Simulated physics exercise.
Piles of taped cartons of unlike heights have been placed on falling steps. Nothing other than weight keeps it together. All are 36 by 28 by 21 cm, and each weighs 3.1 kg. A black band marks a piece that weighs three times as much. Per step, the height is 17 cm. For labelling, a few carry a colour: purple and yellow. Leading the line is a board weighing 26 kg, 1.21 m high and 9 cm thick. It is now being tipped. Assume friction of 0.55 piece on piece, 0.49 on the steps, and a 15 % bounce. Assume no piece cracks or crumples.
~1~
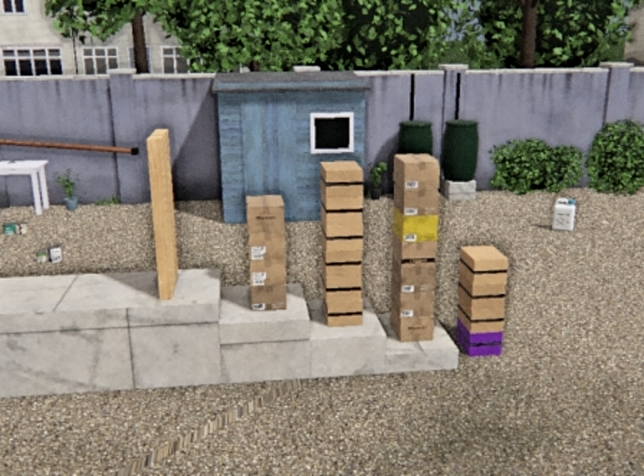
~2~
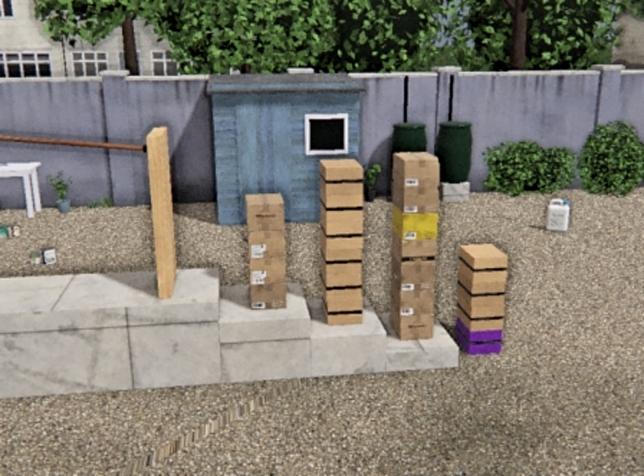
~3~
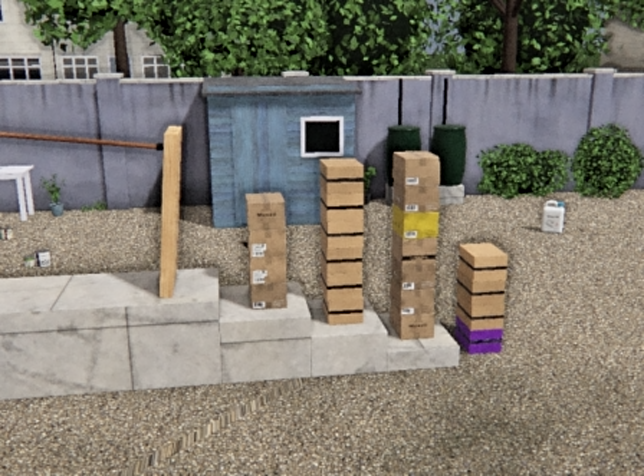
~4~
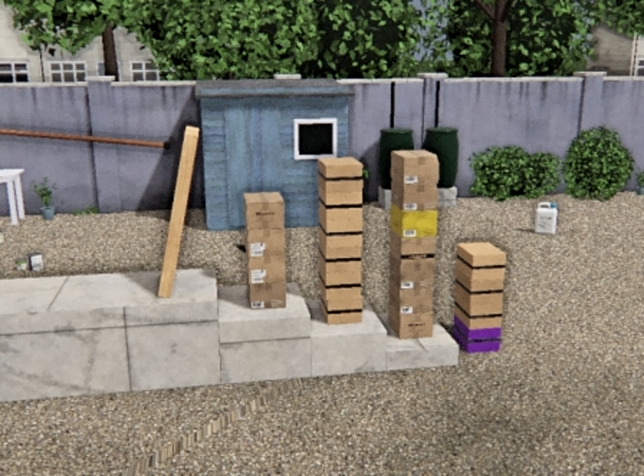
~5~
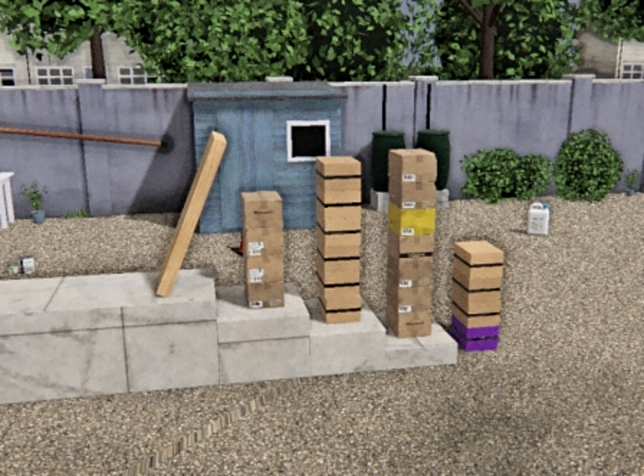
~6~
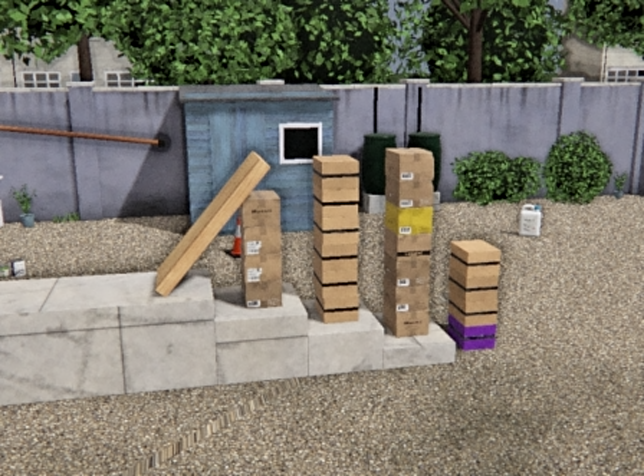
A wooden board standing on a stone ledge was pushed by a long brown pole and leaned steadily farther right toward stacks of cardboard boxes on descending steps, while the boxes stayed still.
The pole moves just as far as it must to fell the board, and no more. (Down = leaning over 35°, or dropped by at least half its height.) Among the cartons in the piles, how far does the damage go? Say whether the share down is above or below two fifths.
Those down make up a lesser share than two fifths.
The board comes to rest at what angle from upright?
I'd say it's close to 50° from upright.
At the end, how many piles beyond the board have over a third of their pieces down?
All told, the figure is 0.
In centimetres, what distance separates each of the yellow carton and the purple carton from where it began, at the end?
Yellow ends up some 0 cm away; purple ends up some 0 cm away.
Then, 0.08 s past the last view, board 40° from upright; none of the 21 cartons down, 4 disturbed.
Then, 0.26 s past the last view, board 44° from upright; none of the 21 cartons down, 4 disturbed.
Then, 0.42 s past the last view, board 50° from upright; none of the 21 cartons down, 4 disturbed.
In the end, board 52° from upright; none of the 21 cartons down, 6 disturbed; purple carton unmoved; yellow carton unmoved. That is 0 per cent. From the last view, middles, purple carton near (471, 330), yellow carton near (408, 217).
